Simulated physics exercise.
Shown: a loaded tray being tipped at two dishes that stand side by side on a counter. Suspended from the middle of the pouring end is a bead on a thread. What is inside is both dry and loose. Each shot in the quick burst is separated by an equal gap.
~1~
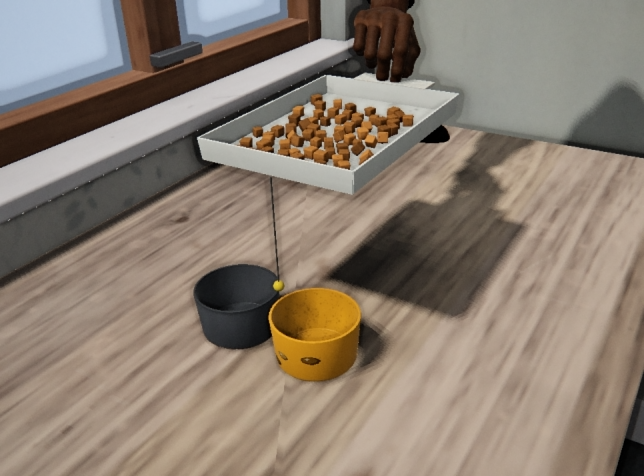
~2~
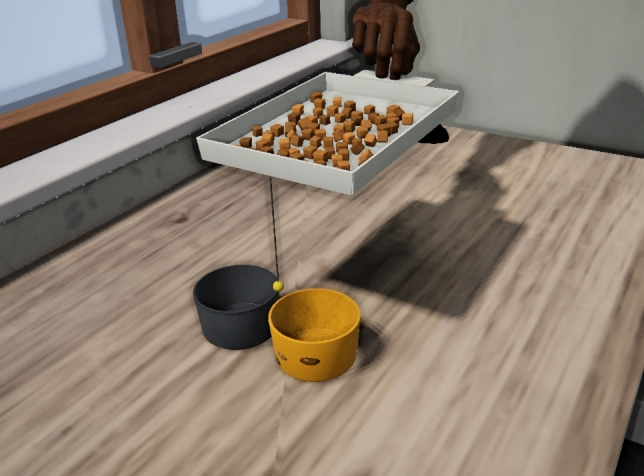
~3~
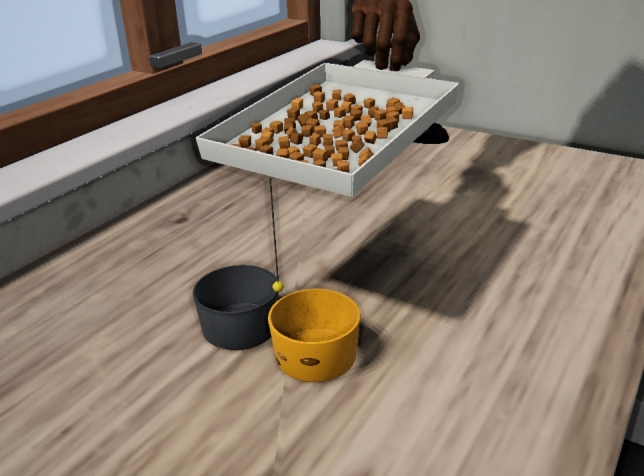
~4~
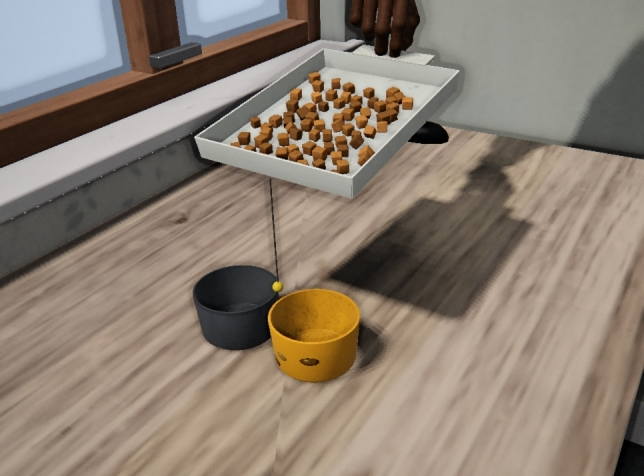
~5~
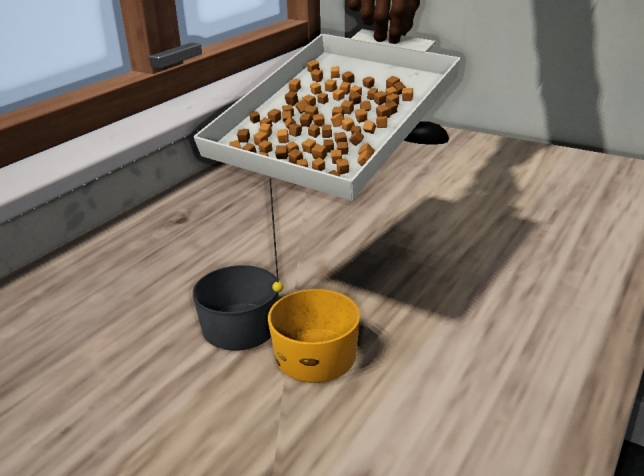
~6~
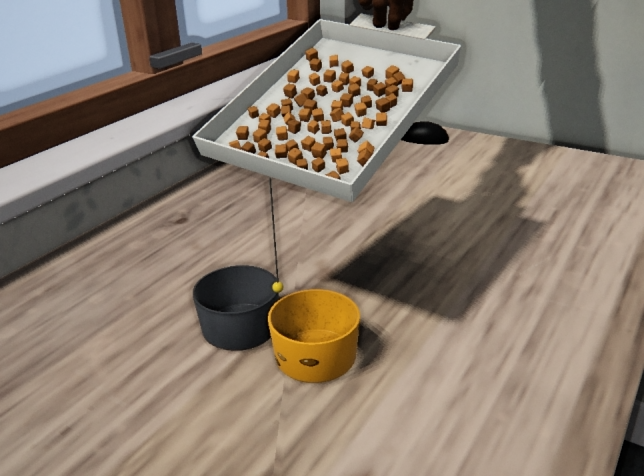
A dark brown hand grips the far end of a pale grey tray above a wood-grained counter beside a window, seen from above at an angle. Brown cubes lie scattered across the tray, with a dark grey dish and a yellow dish below and a yellow bead hanging on a thread. The hand steadily raises the far end, the near right corner dips slightly, and the camera stays still.
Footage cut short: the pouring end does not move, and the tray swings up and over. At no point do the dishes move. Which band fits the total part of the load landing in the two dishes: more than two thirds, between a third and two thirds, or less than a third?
Less than a third lands in them.
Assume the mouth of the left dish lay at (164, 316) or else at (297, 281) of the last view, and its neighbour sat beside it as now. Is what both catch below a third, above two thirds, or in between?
For the first try it's between a third and two thirds, and for the second it's less than a third.
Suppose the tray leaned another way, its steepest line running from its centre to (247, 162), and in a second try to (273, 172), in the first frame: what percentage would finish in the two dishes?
Somewhere close to 20 % the first time, 0 % the second.
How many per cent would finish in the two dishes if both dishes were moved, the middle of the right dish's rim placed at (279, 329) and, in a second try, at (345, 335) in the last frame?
In the first position around 30 percent, in the second around 20 percent.
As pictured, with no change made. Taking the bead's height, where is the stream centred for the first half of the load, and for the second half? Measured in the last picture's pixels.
I'd put it at roughly (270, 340), and after that at roughly (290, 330).
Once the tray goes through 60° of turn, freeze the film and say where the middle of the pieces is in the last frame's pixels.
The load is centred around (303, 143).
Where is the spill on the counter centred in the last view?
Estimated middle: Around (260, 438).
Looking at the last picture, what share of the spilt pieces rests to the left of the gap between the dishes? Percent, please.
It comes to 60 per cent or so.
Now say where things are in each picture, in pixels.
The first frame shows corners of the pouring end (201, 137) and (352, 170), level; middle of the load (321, 136), brown sugar cubes; left dish (212, 326); right dish (291, 356); bead on its thread (279, 286).
The second frame shows corners of the pouring end (200, 138) and (352, 171), level; middle of the load (321, 135).
The third frame shows corners of the pouring end (199, 137) and (351, 173), tipped barely, lowest at the right corner; middle of the load (320, 132).
The fourth frame shows corners of the pouring end (198, 137) and (351, 176), tipped a little, lowest at the right corner; middle of the load (319, 126).
The fifth frame shows corners of the pouring end (197, 136) and (350, 179), tipped a little, lowest at the right corner; middle of the load (319, 121).
The sixth frame shows corners of the pouring end (196, 136) and (350, 182), tipped clearly, lowest at the right corner; middle of the load (318, 115); left dish (211, 327); right dish (290, 358).
Just after the last frame, tray tipped steeply; every one on the tray.
A moment on, tray tipped right over; almost all on the tray; just a few in the air.
Further on, tray tipped past a quarter turn; about a tenth in the right dish; the larger part outside both.
When it is over, tray tipped past a quarter turn; about a tenth in the right dish; not one in the left dish; the larger part outside both.
